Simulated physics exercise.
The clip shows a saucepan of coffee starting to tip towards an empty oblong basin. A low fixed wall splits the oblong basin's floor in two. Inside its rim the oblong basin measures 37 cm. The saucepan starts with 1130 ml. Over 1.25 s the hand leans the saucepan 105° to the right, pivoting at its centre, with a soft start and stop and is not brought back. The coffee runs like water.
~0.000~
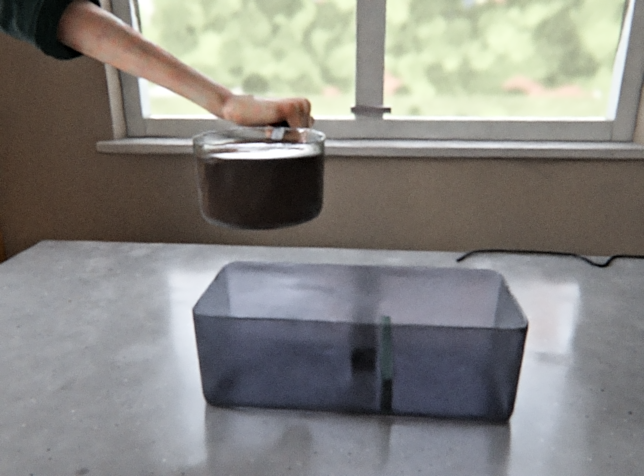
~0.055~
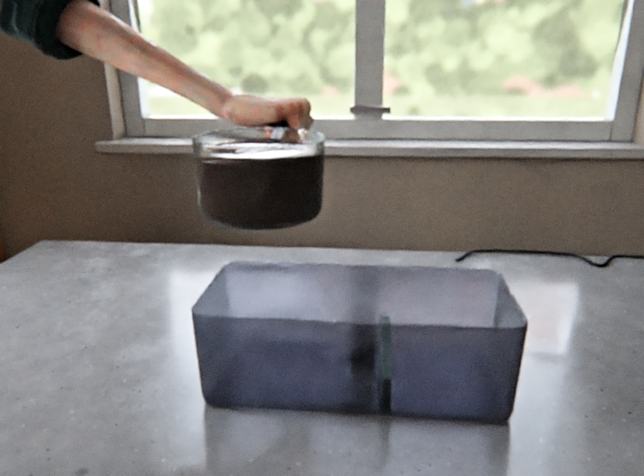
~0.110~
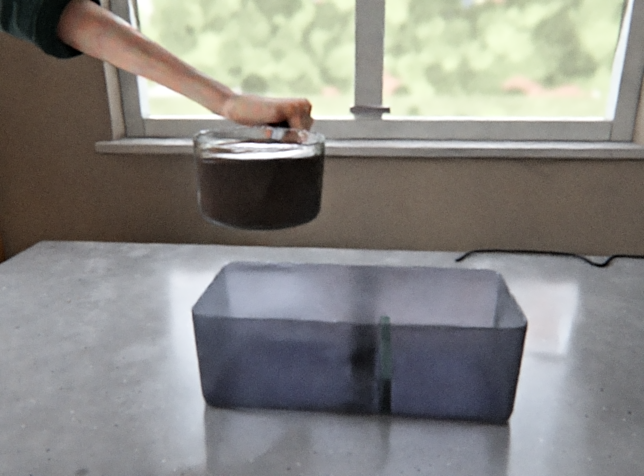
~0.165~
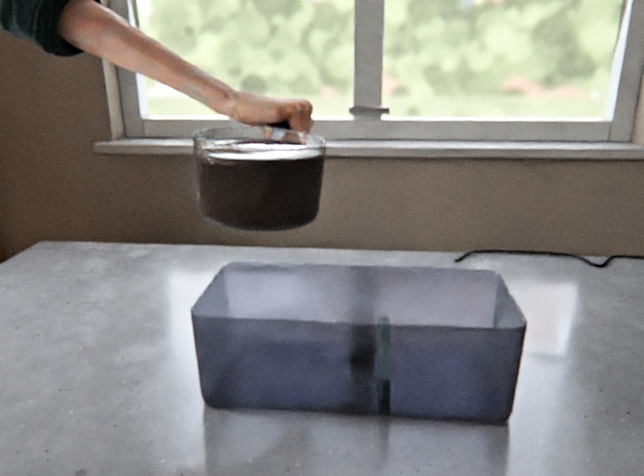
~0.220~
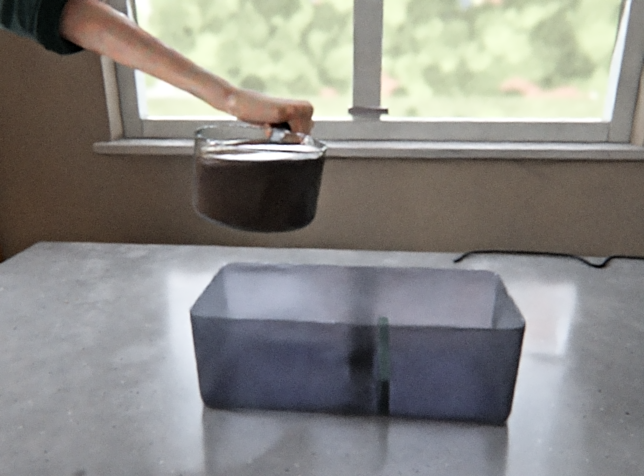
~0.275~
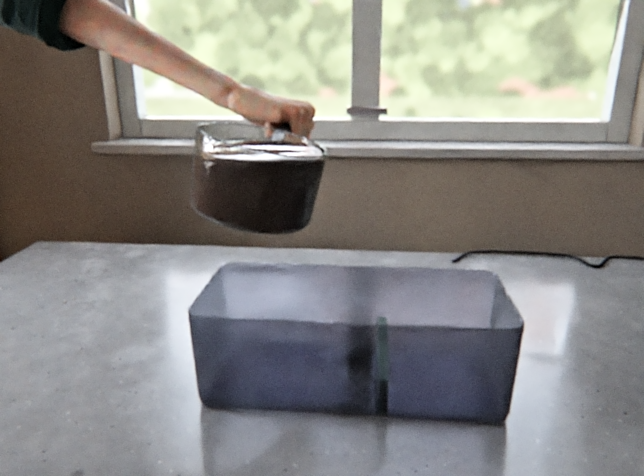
A hand held a clear saucepan of dark coffee level above an empty oblong basin on a table by a window, then slowly leaned it slightly to the right, the coffee staying inside.
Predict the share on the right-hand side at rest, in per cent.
Roughly 53 per cent is past the wall.
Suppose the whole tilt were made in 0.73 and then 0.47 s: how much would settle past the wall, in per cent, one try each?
First 35, then 20 per cent.
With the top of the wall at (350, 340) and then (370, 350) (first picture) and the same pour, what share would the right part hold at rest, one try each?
First 85, then 60 per cent.
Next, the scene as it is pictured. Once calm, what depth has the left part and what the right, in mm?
Some 16 mm on the left and 28 mm on the right.
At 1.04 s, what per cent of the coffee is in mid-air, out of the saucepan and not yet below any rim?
Some 10 per cent.
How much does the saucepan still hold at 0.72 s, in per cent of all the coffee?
About 62 per cent.
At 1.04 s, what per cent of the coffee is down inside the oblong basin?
Some 76 per cent.
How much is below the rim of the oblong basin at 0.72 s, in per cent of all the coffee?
Some 12 per cent.
After 0.72 s the tilt is 65° and 62 per cent is still to pour, 4 is left of the wall and 8 right of it.
After 1.04 s the tilt is 98° and 14 per cent is still to pour, 24 is left of the wall and 52 right of it.
After 1.38 s the tilt is 105° and 1 per cent is still to pour, 45 is left of the wall and 52 right of it.
After 1.75 s the tilt is 105° and 0 per cent is still to pour, 46 is left of the wall and 53 right of it.
In the end 46 per cent lies left of the wall, 53 right of it and 1 outside.
